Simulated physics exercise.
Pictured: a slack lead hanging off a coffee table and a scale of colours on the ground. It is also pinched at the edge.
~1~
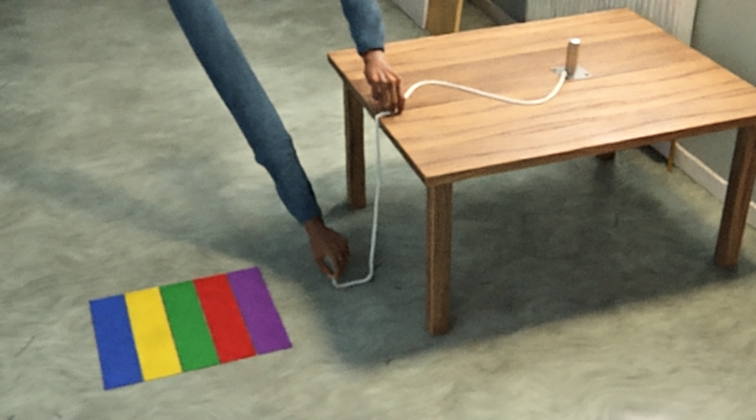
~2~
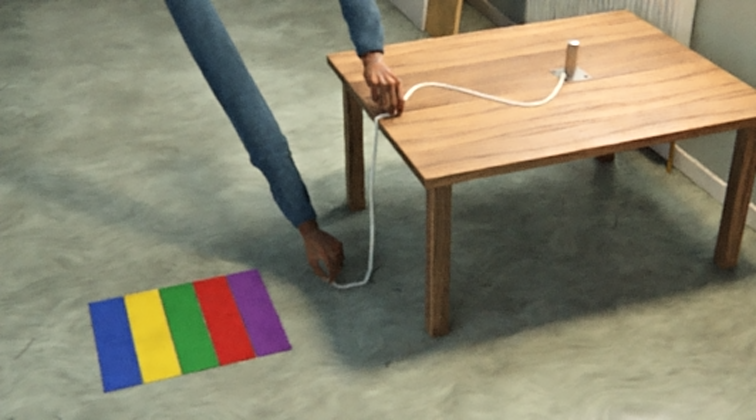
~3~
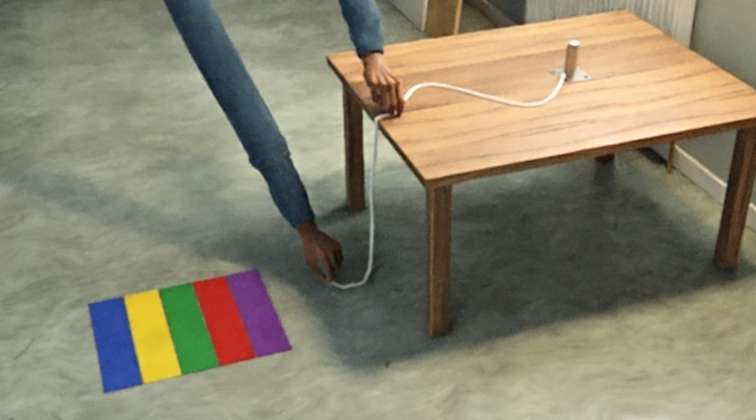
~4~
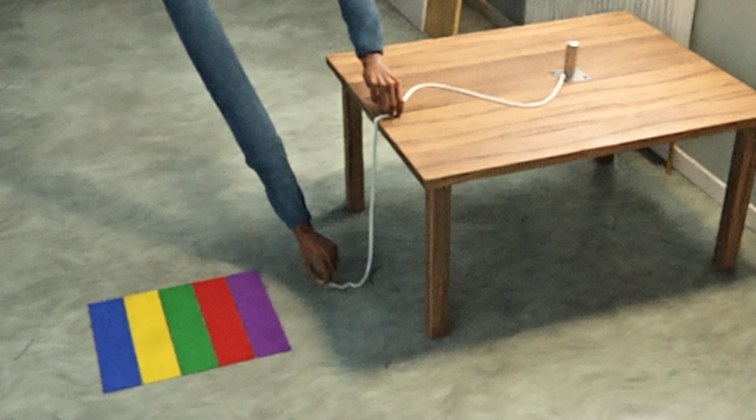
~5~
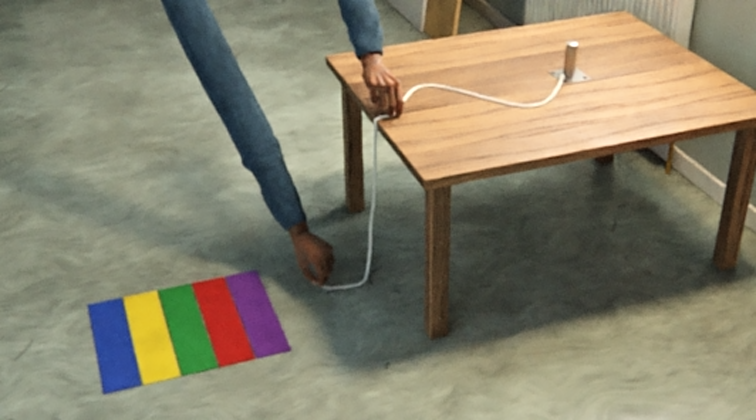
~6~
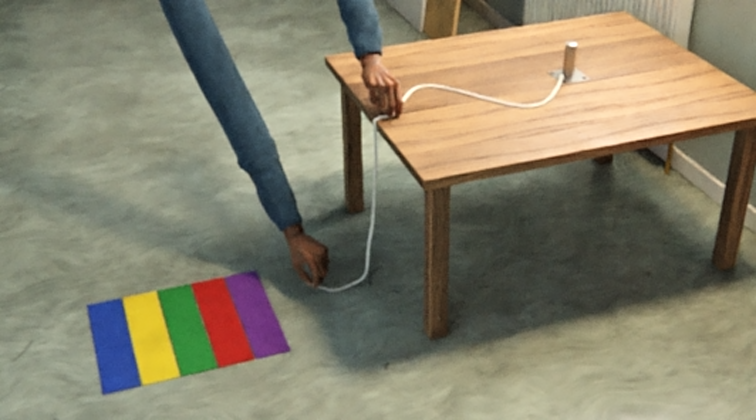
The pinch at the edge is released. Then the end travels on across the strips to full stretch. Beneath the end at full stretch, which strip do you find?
You find the blue strip.
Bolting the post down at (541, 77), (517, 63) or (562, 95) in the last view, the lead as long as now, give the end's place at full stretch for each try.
In that order: (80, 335), (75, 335) and (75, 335).
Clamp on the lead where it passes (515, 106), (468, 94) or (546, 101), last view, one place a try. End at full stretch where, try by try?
For the three tries you'd see (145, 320), (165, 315) and (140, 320).
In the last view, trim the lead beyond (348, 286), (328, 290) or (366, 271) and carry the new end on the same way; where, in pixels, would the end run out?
Respectively (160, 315), (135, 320) and (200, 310).
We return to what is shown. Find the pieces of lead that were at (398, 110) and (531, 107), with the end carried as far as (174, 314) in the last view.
About (362, 167) for the first point; the other lies about (489, 91).
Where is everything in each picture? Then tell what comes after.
In the first picture, end (334, 276); purple (269, 335); red (233, 343); green (196, 351); yellow (159, 360); blue (120, 368).
In the second picture, end (328, 280); lead through (557, 91) (494, 99) (422, 86) (382, 117) (371, 194) (371, 261).
In the third picture, end (327, 280).
In the fourth picture, end (322, 282); lead through (556, 92) (493, 100) (421, 87) (381, 118) (372, 194) (370, 262).
In the fifth picture, end (318, 283).
In the sixth picture, end (313, 284); lead through (555, 92) (492, 101) (420, 87) (380, 119) (374, 195) (368, 262).
Soon after, end near (174, 314); over green.
Then, end near (133, 323); over yellow.
At full stretch, end near (108, 328); over blue. The blue one.
